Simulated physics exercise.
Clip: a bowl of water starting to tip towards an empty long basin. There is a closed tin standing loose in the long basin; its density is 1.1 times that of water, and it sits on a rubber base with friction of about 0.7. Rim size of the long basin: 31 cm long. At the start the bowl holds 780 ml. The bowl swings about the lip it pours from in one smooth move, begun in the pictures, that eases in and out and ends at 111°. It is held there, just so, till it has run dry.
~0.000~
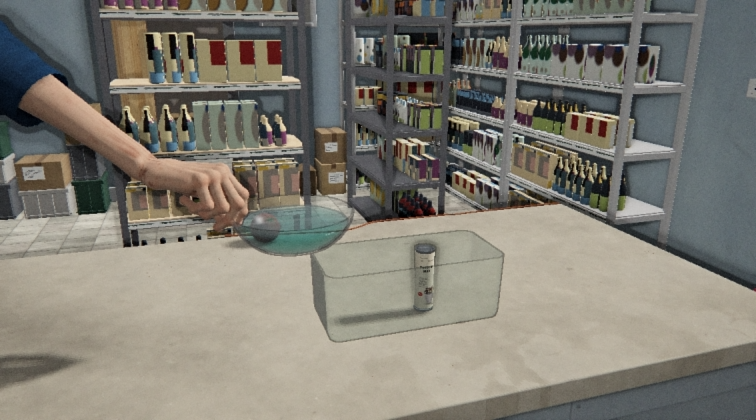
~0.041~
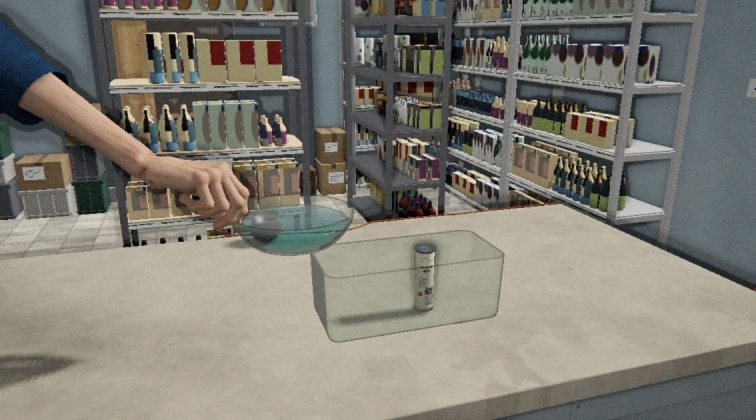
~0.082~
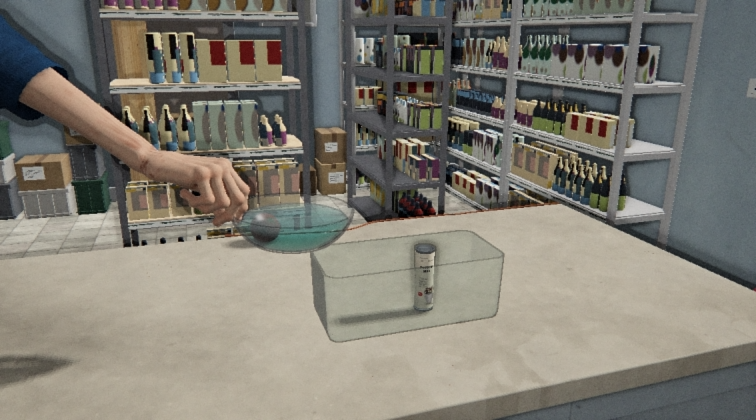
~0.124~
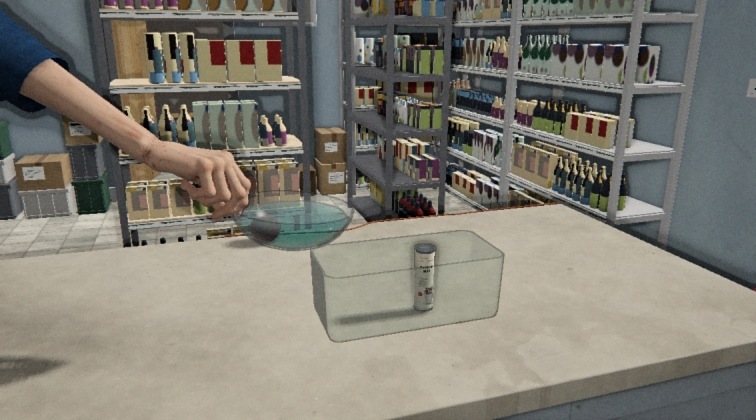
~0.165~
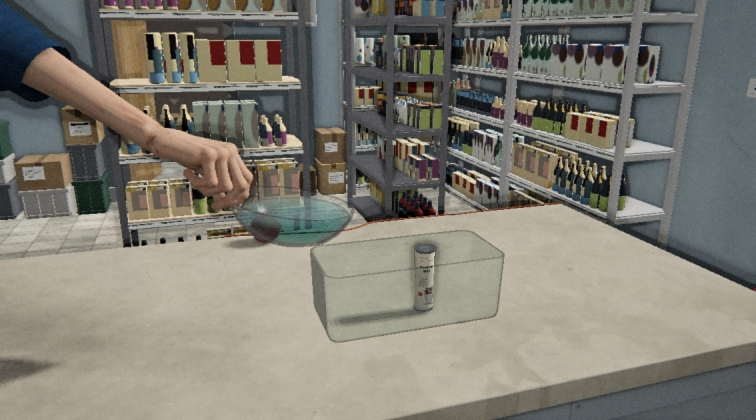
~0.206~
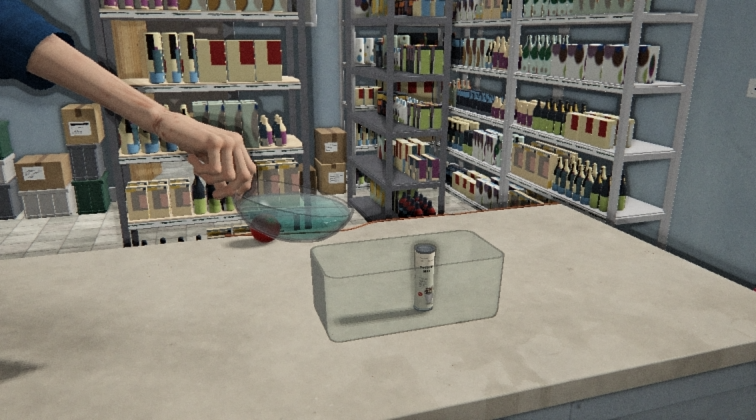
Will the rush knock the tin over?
My bet is it won't last.
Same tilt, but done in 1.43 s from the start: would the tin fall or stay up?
Outcome - the tin remains standing.
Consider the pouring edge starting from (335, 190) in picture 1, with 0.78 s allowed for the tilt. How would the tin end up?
Then the tin comes down.
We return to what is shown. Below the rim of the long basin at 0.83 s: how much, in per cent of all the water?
Roughly 94 per cent.
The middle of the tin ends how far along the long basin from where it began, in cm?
Around 6.0 cm.
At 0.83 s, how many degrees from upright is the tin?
Tilt: Around 30°.
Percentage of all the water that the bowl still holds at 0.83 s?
0 in a hundred, give or take.
Then, 0.56 s in, the tilt is 77° and 24 per cent is still to pour; the tin stands where it began.
Then, 0.83 s in, the tilt is 109° and 0 per cent is still to pour; the tin leans 29°.
Then, 1.10 s in, the tilt is 111° and 0 per cent is still to pour; the tin lies on its side.
Then, 1.40 s in, the tilt is 111° and 0 per cent is still to pour; the tin lies on its side.
Finally, the tin lies on its side.
